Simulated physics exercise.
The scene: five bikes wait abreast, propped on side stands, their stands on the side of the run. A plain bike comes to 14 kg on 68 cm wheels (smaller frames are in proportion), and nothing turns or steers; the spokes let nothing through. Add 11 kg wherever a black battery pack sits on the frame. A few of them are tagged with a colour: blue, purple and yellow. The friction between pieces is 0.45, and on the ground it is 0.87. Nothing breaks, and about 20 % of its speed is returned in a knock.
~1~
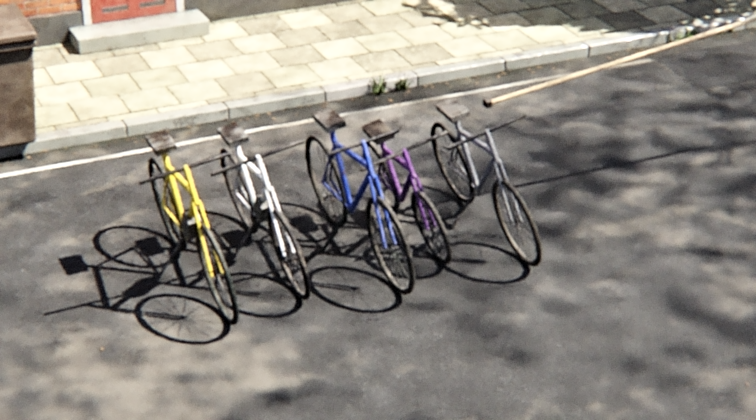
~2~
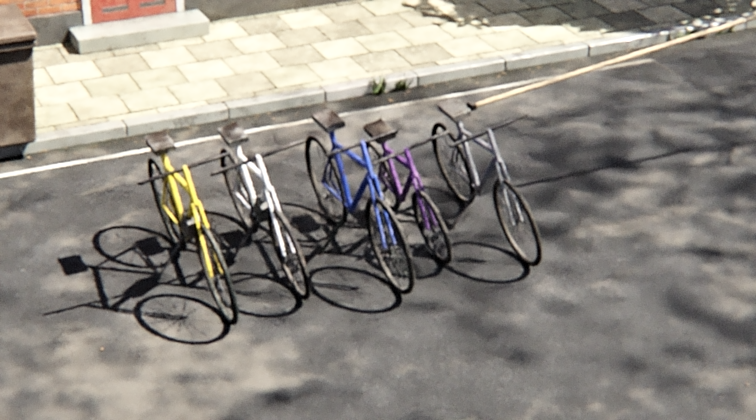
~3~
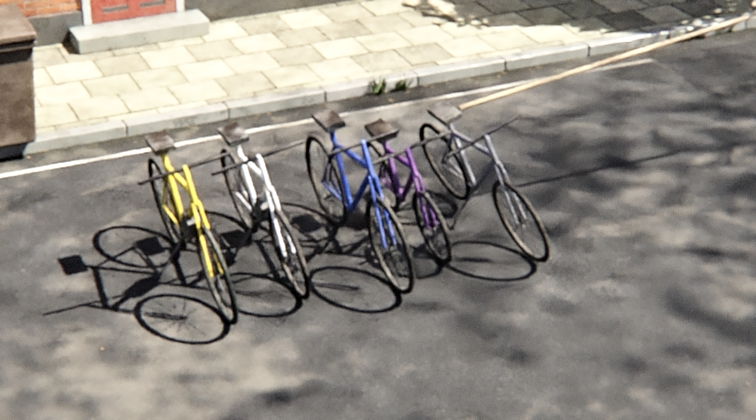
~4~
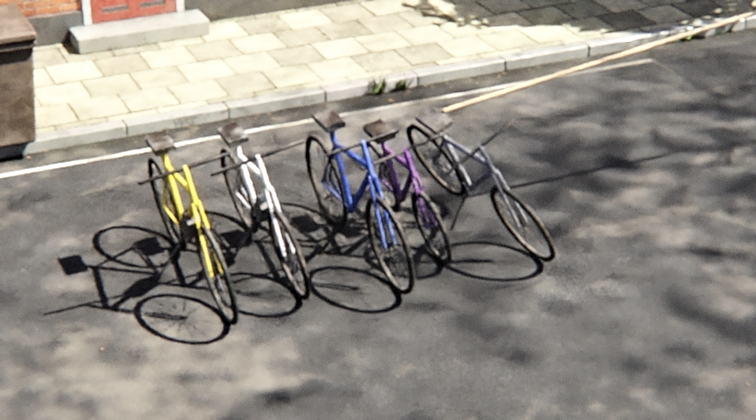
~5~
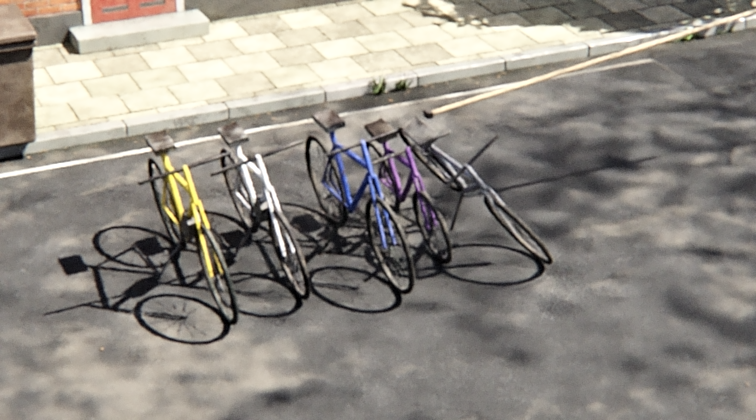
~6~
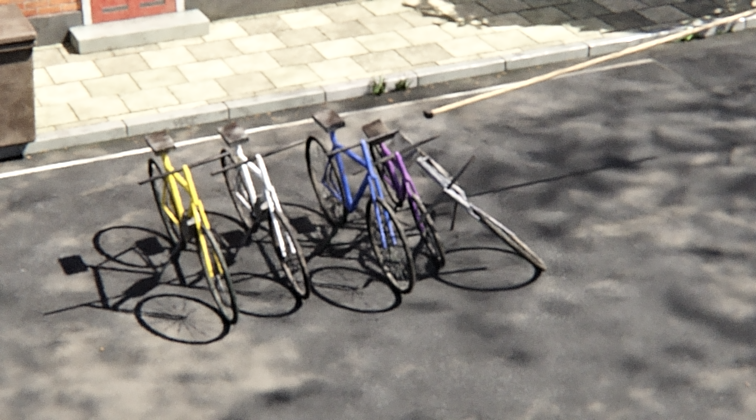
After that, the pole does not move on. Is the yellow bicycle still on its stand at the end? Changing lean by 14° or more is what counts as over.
Yes.
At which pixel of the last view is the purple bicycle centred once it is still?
I'd point at about (348, 208).
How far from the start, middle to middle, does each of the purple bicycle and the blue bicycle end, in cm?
Well, the purple finishes 40 cm from where it began, while the blue finishes 50 cm from its start.
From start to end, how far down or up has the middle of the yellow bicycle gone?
Its middle ends around 0 cm lower.
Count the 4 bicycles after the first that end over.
That totals 3, exactly.
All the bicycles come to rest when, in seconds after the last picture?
Close to 1.5 s.
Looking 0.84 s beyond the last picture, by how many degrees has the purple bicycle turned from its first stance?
Roughly 40 degrees.
Then, 0.32 s after the last picture, 1 of the 4 other bicycles over; yellow bicycle unmoved; purple bicycle leaning 26°.
Then, 0.84 s after the last picture, 2 of the 4 other bicycles over; yellow bicycle unmoved; purple bicycle leaning 45°.
At rest, 3 of the 4 other bicycles over; yellow bicycle unmoved; blue bicycle leaning 52°; purple bicycle leaning 51°. One left standing. As the last picture would show them, middles, yellow bicycle near (183, 212), blue bicycle near (294, 225).
